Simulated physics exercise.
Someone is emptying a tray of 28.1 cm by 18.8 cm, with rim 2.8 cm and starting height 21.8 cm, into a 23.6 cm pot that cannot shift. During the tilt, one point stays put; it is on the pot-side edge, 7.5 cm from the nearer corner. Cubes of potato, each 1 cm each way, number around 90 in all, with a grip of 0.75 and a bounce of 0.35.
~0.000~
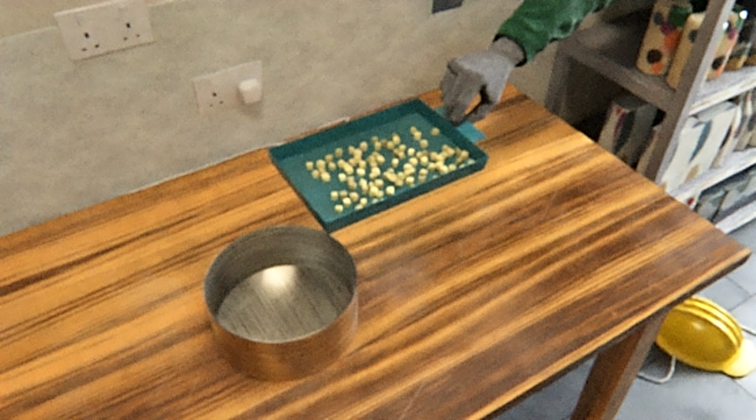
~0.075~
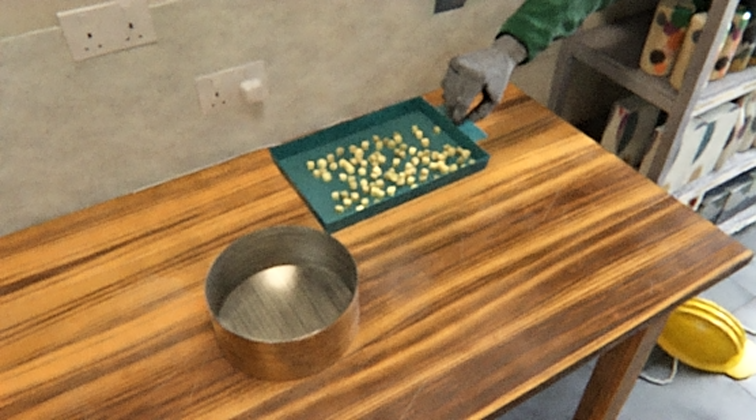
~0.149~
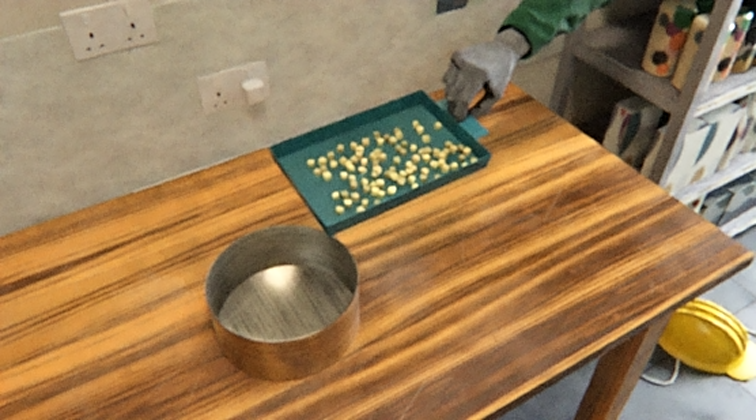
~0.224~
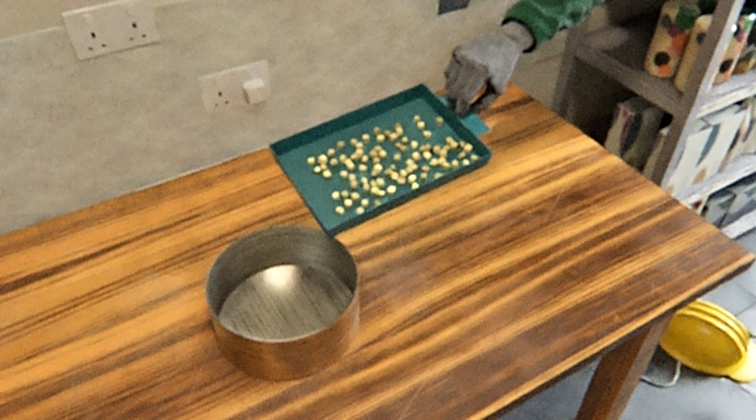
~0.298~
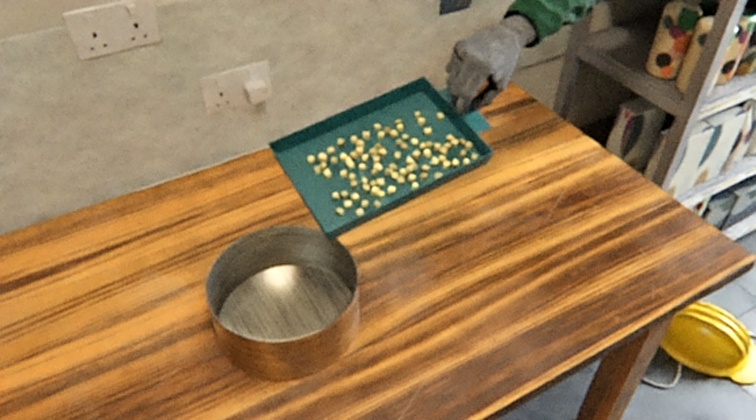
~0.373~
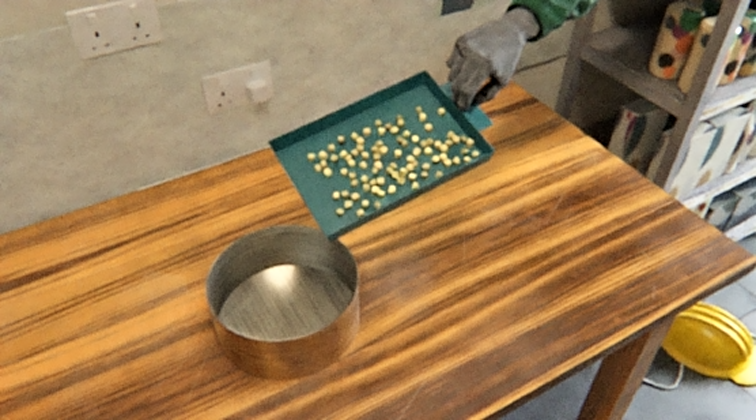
The clip opens on a striped wooden table with a round metal pot and, behind it, a shallow teal tray scattered with small pale cubes, a gray-gloved hand at its far right corner. The hand grips there and slowly tilts the tray slightly toward the pot, while the cubes barely shift.
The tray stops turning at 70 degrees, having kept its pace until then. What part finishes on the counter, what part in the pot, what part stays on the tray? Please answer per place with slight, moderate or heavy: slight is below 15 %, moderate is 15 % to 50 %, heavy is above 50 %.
Per place: Counter slight, pot slight, tray heavy.
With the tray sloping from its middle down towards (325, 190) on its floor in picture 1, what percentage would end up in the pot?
The share comes to about 20 in a hundred.
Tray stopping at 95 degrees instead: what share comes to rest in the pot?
It would be near 70 per cent.
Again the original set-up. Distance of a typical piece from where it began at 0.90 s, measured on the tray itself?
By then it sits near 5 cm from where it began.
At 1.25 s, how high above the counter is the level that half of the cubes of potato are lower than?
The halfway mark is near 22 cm.
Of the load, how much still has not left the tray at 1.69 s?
Load share: Around 95%.
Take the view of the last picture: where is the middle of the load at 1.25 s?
At that moment the load's centre is around (369, 212).
Then, at 0.90 s, tilt 41 degrees; the tray holds 100 %, the pot 0 %.
Then, at 1.25 s, tilt 59 degrees; the tray holds 95 %, the pot 0 %.
After 1.69 s, tilt 70 degrees; the tray holds 95 %, the pot 0 %.
By 2.9 s all is still; counter 5 %, pot 5 %, tray 90 %.
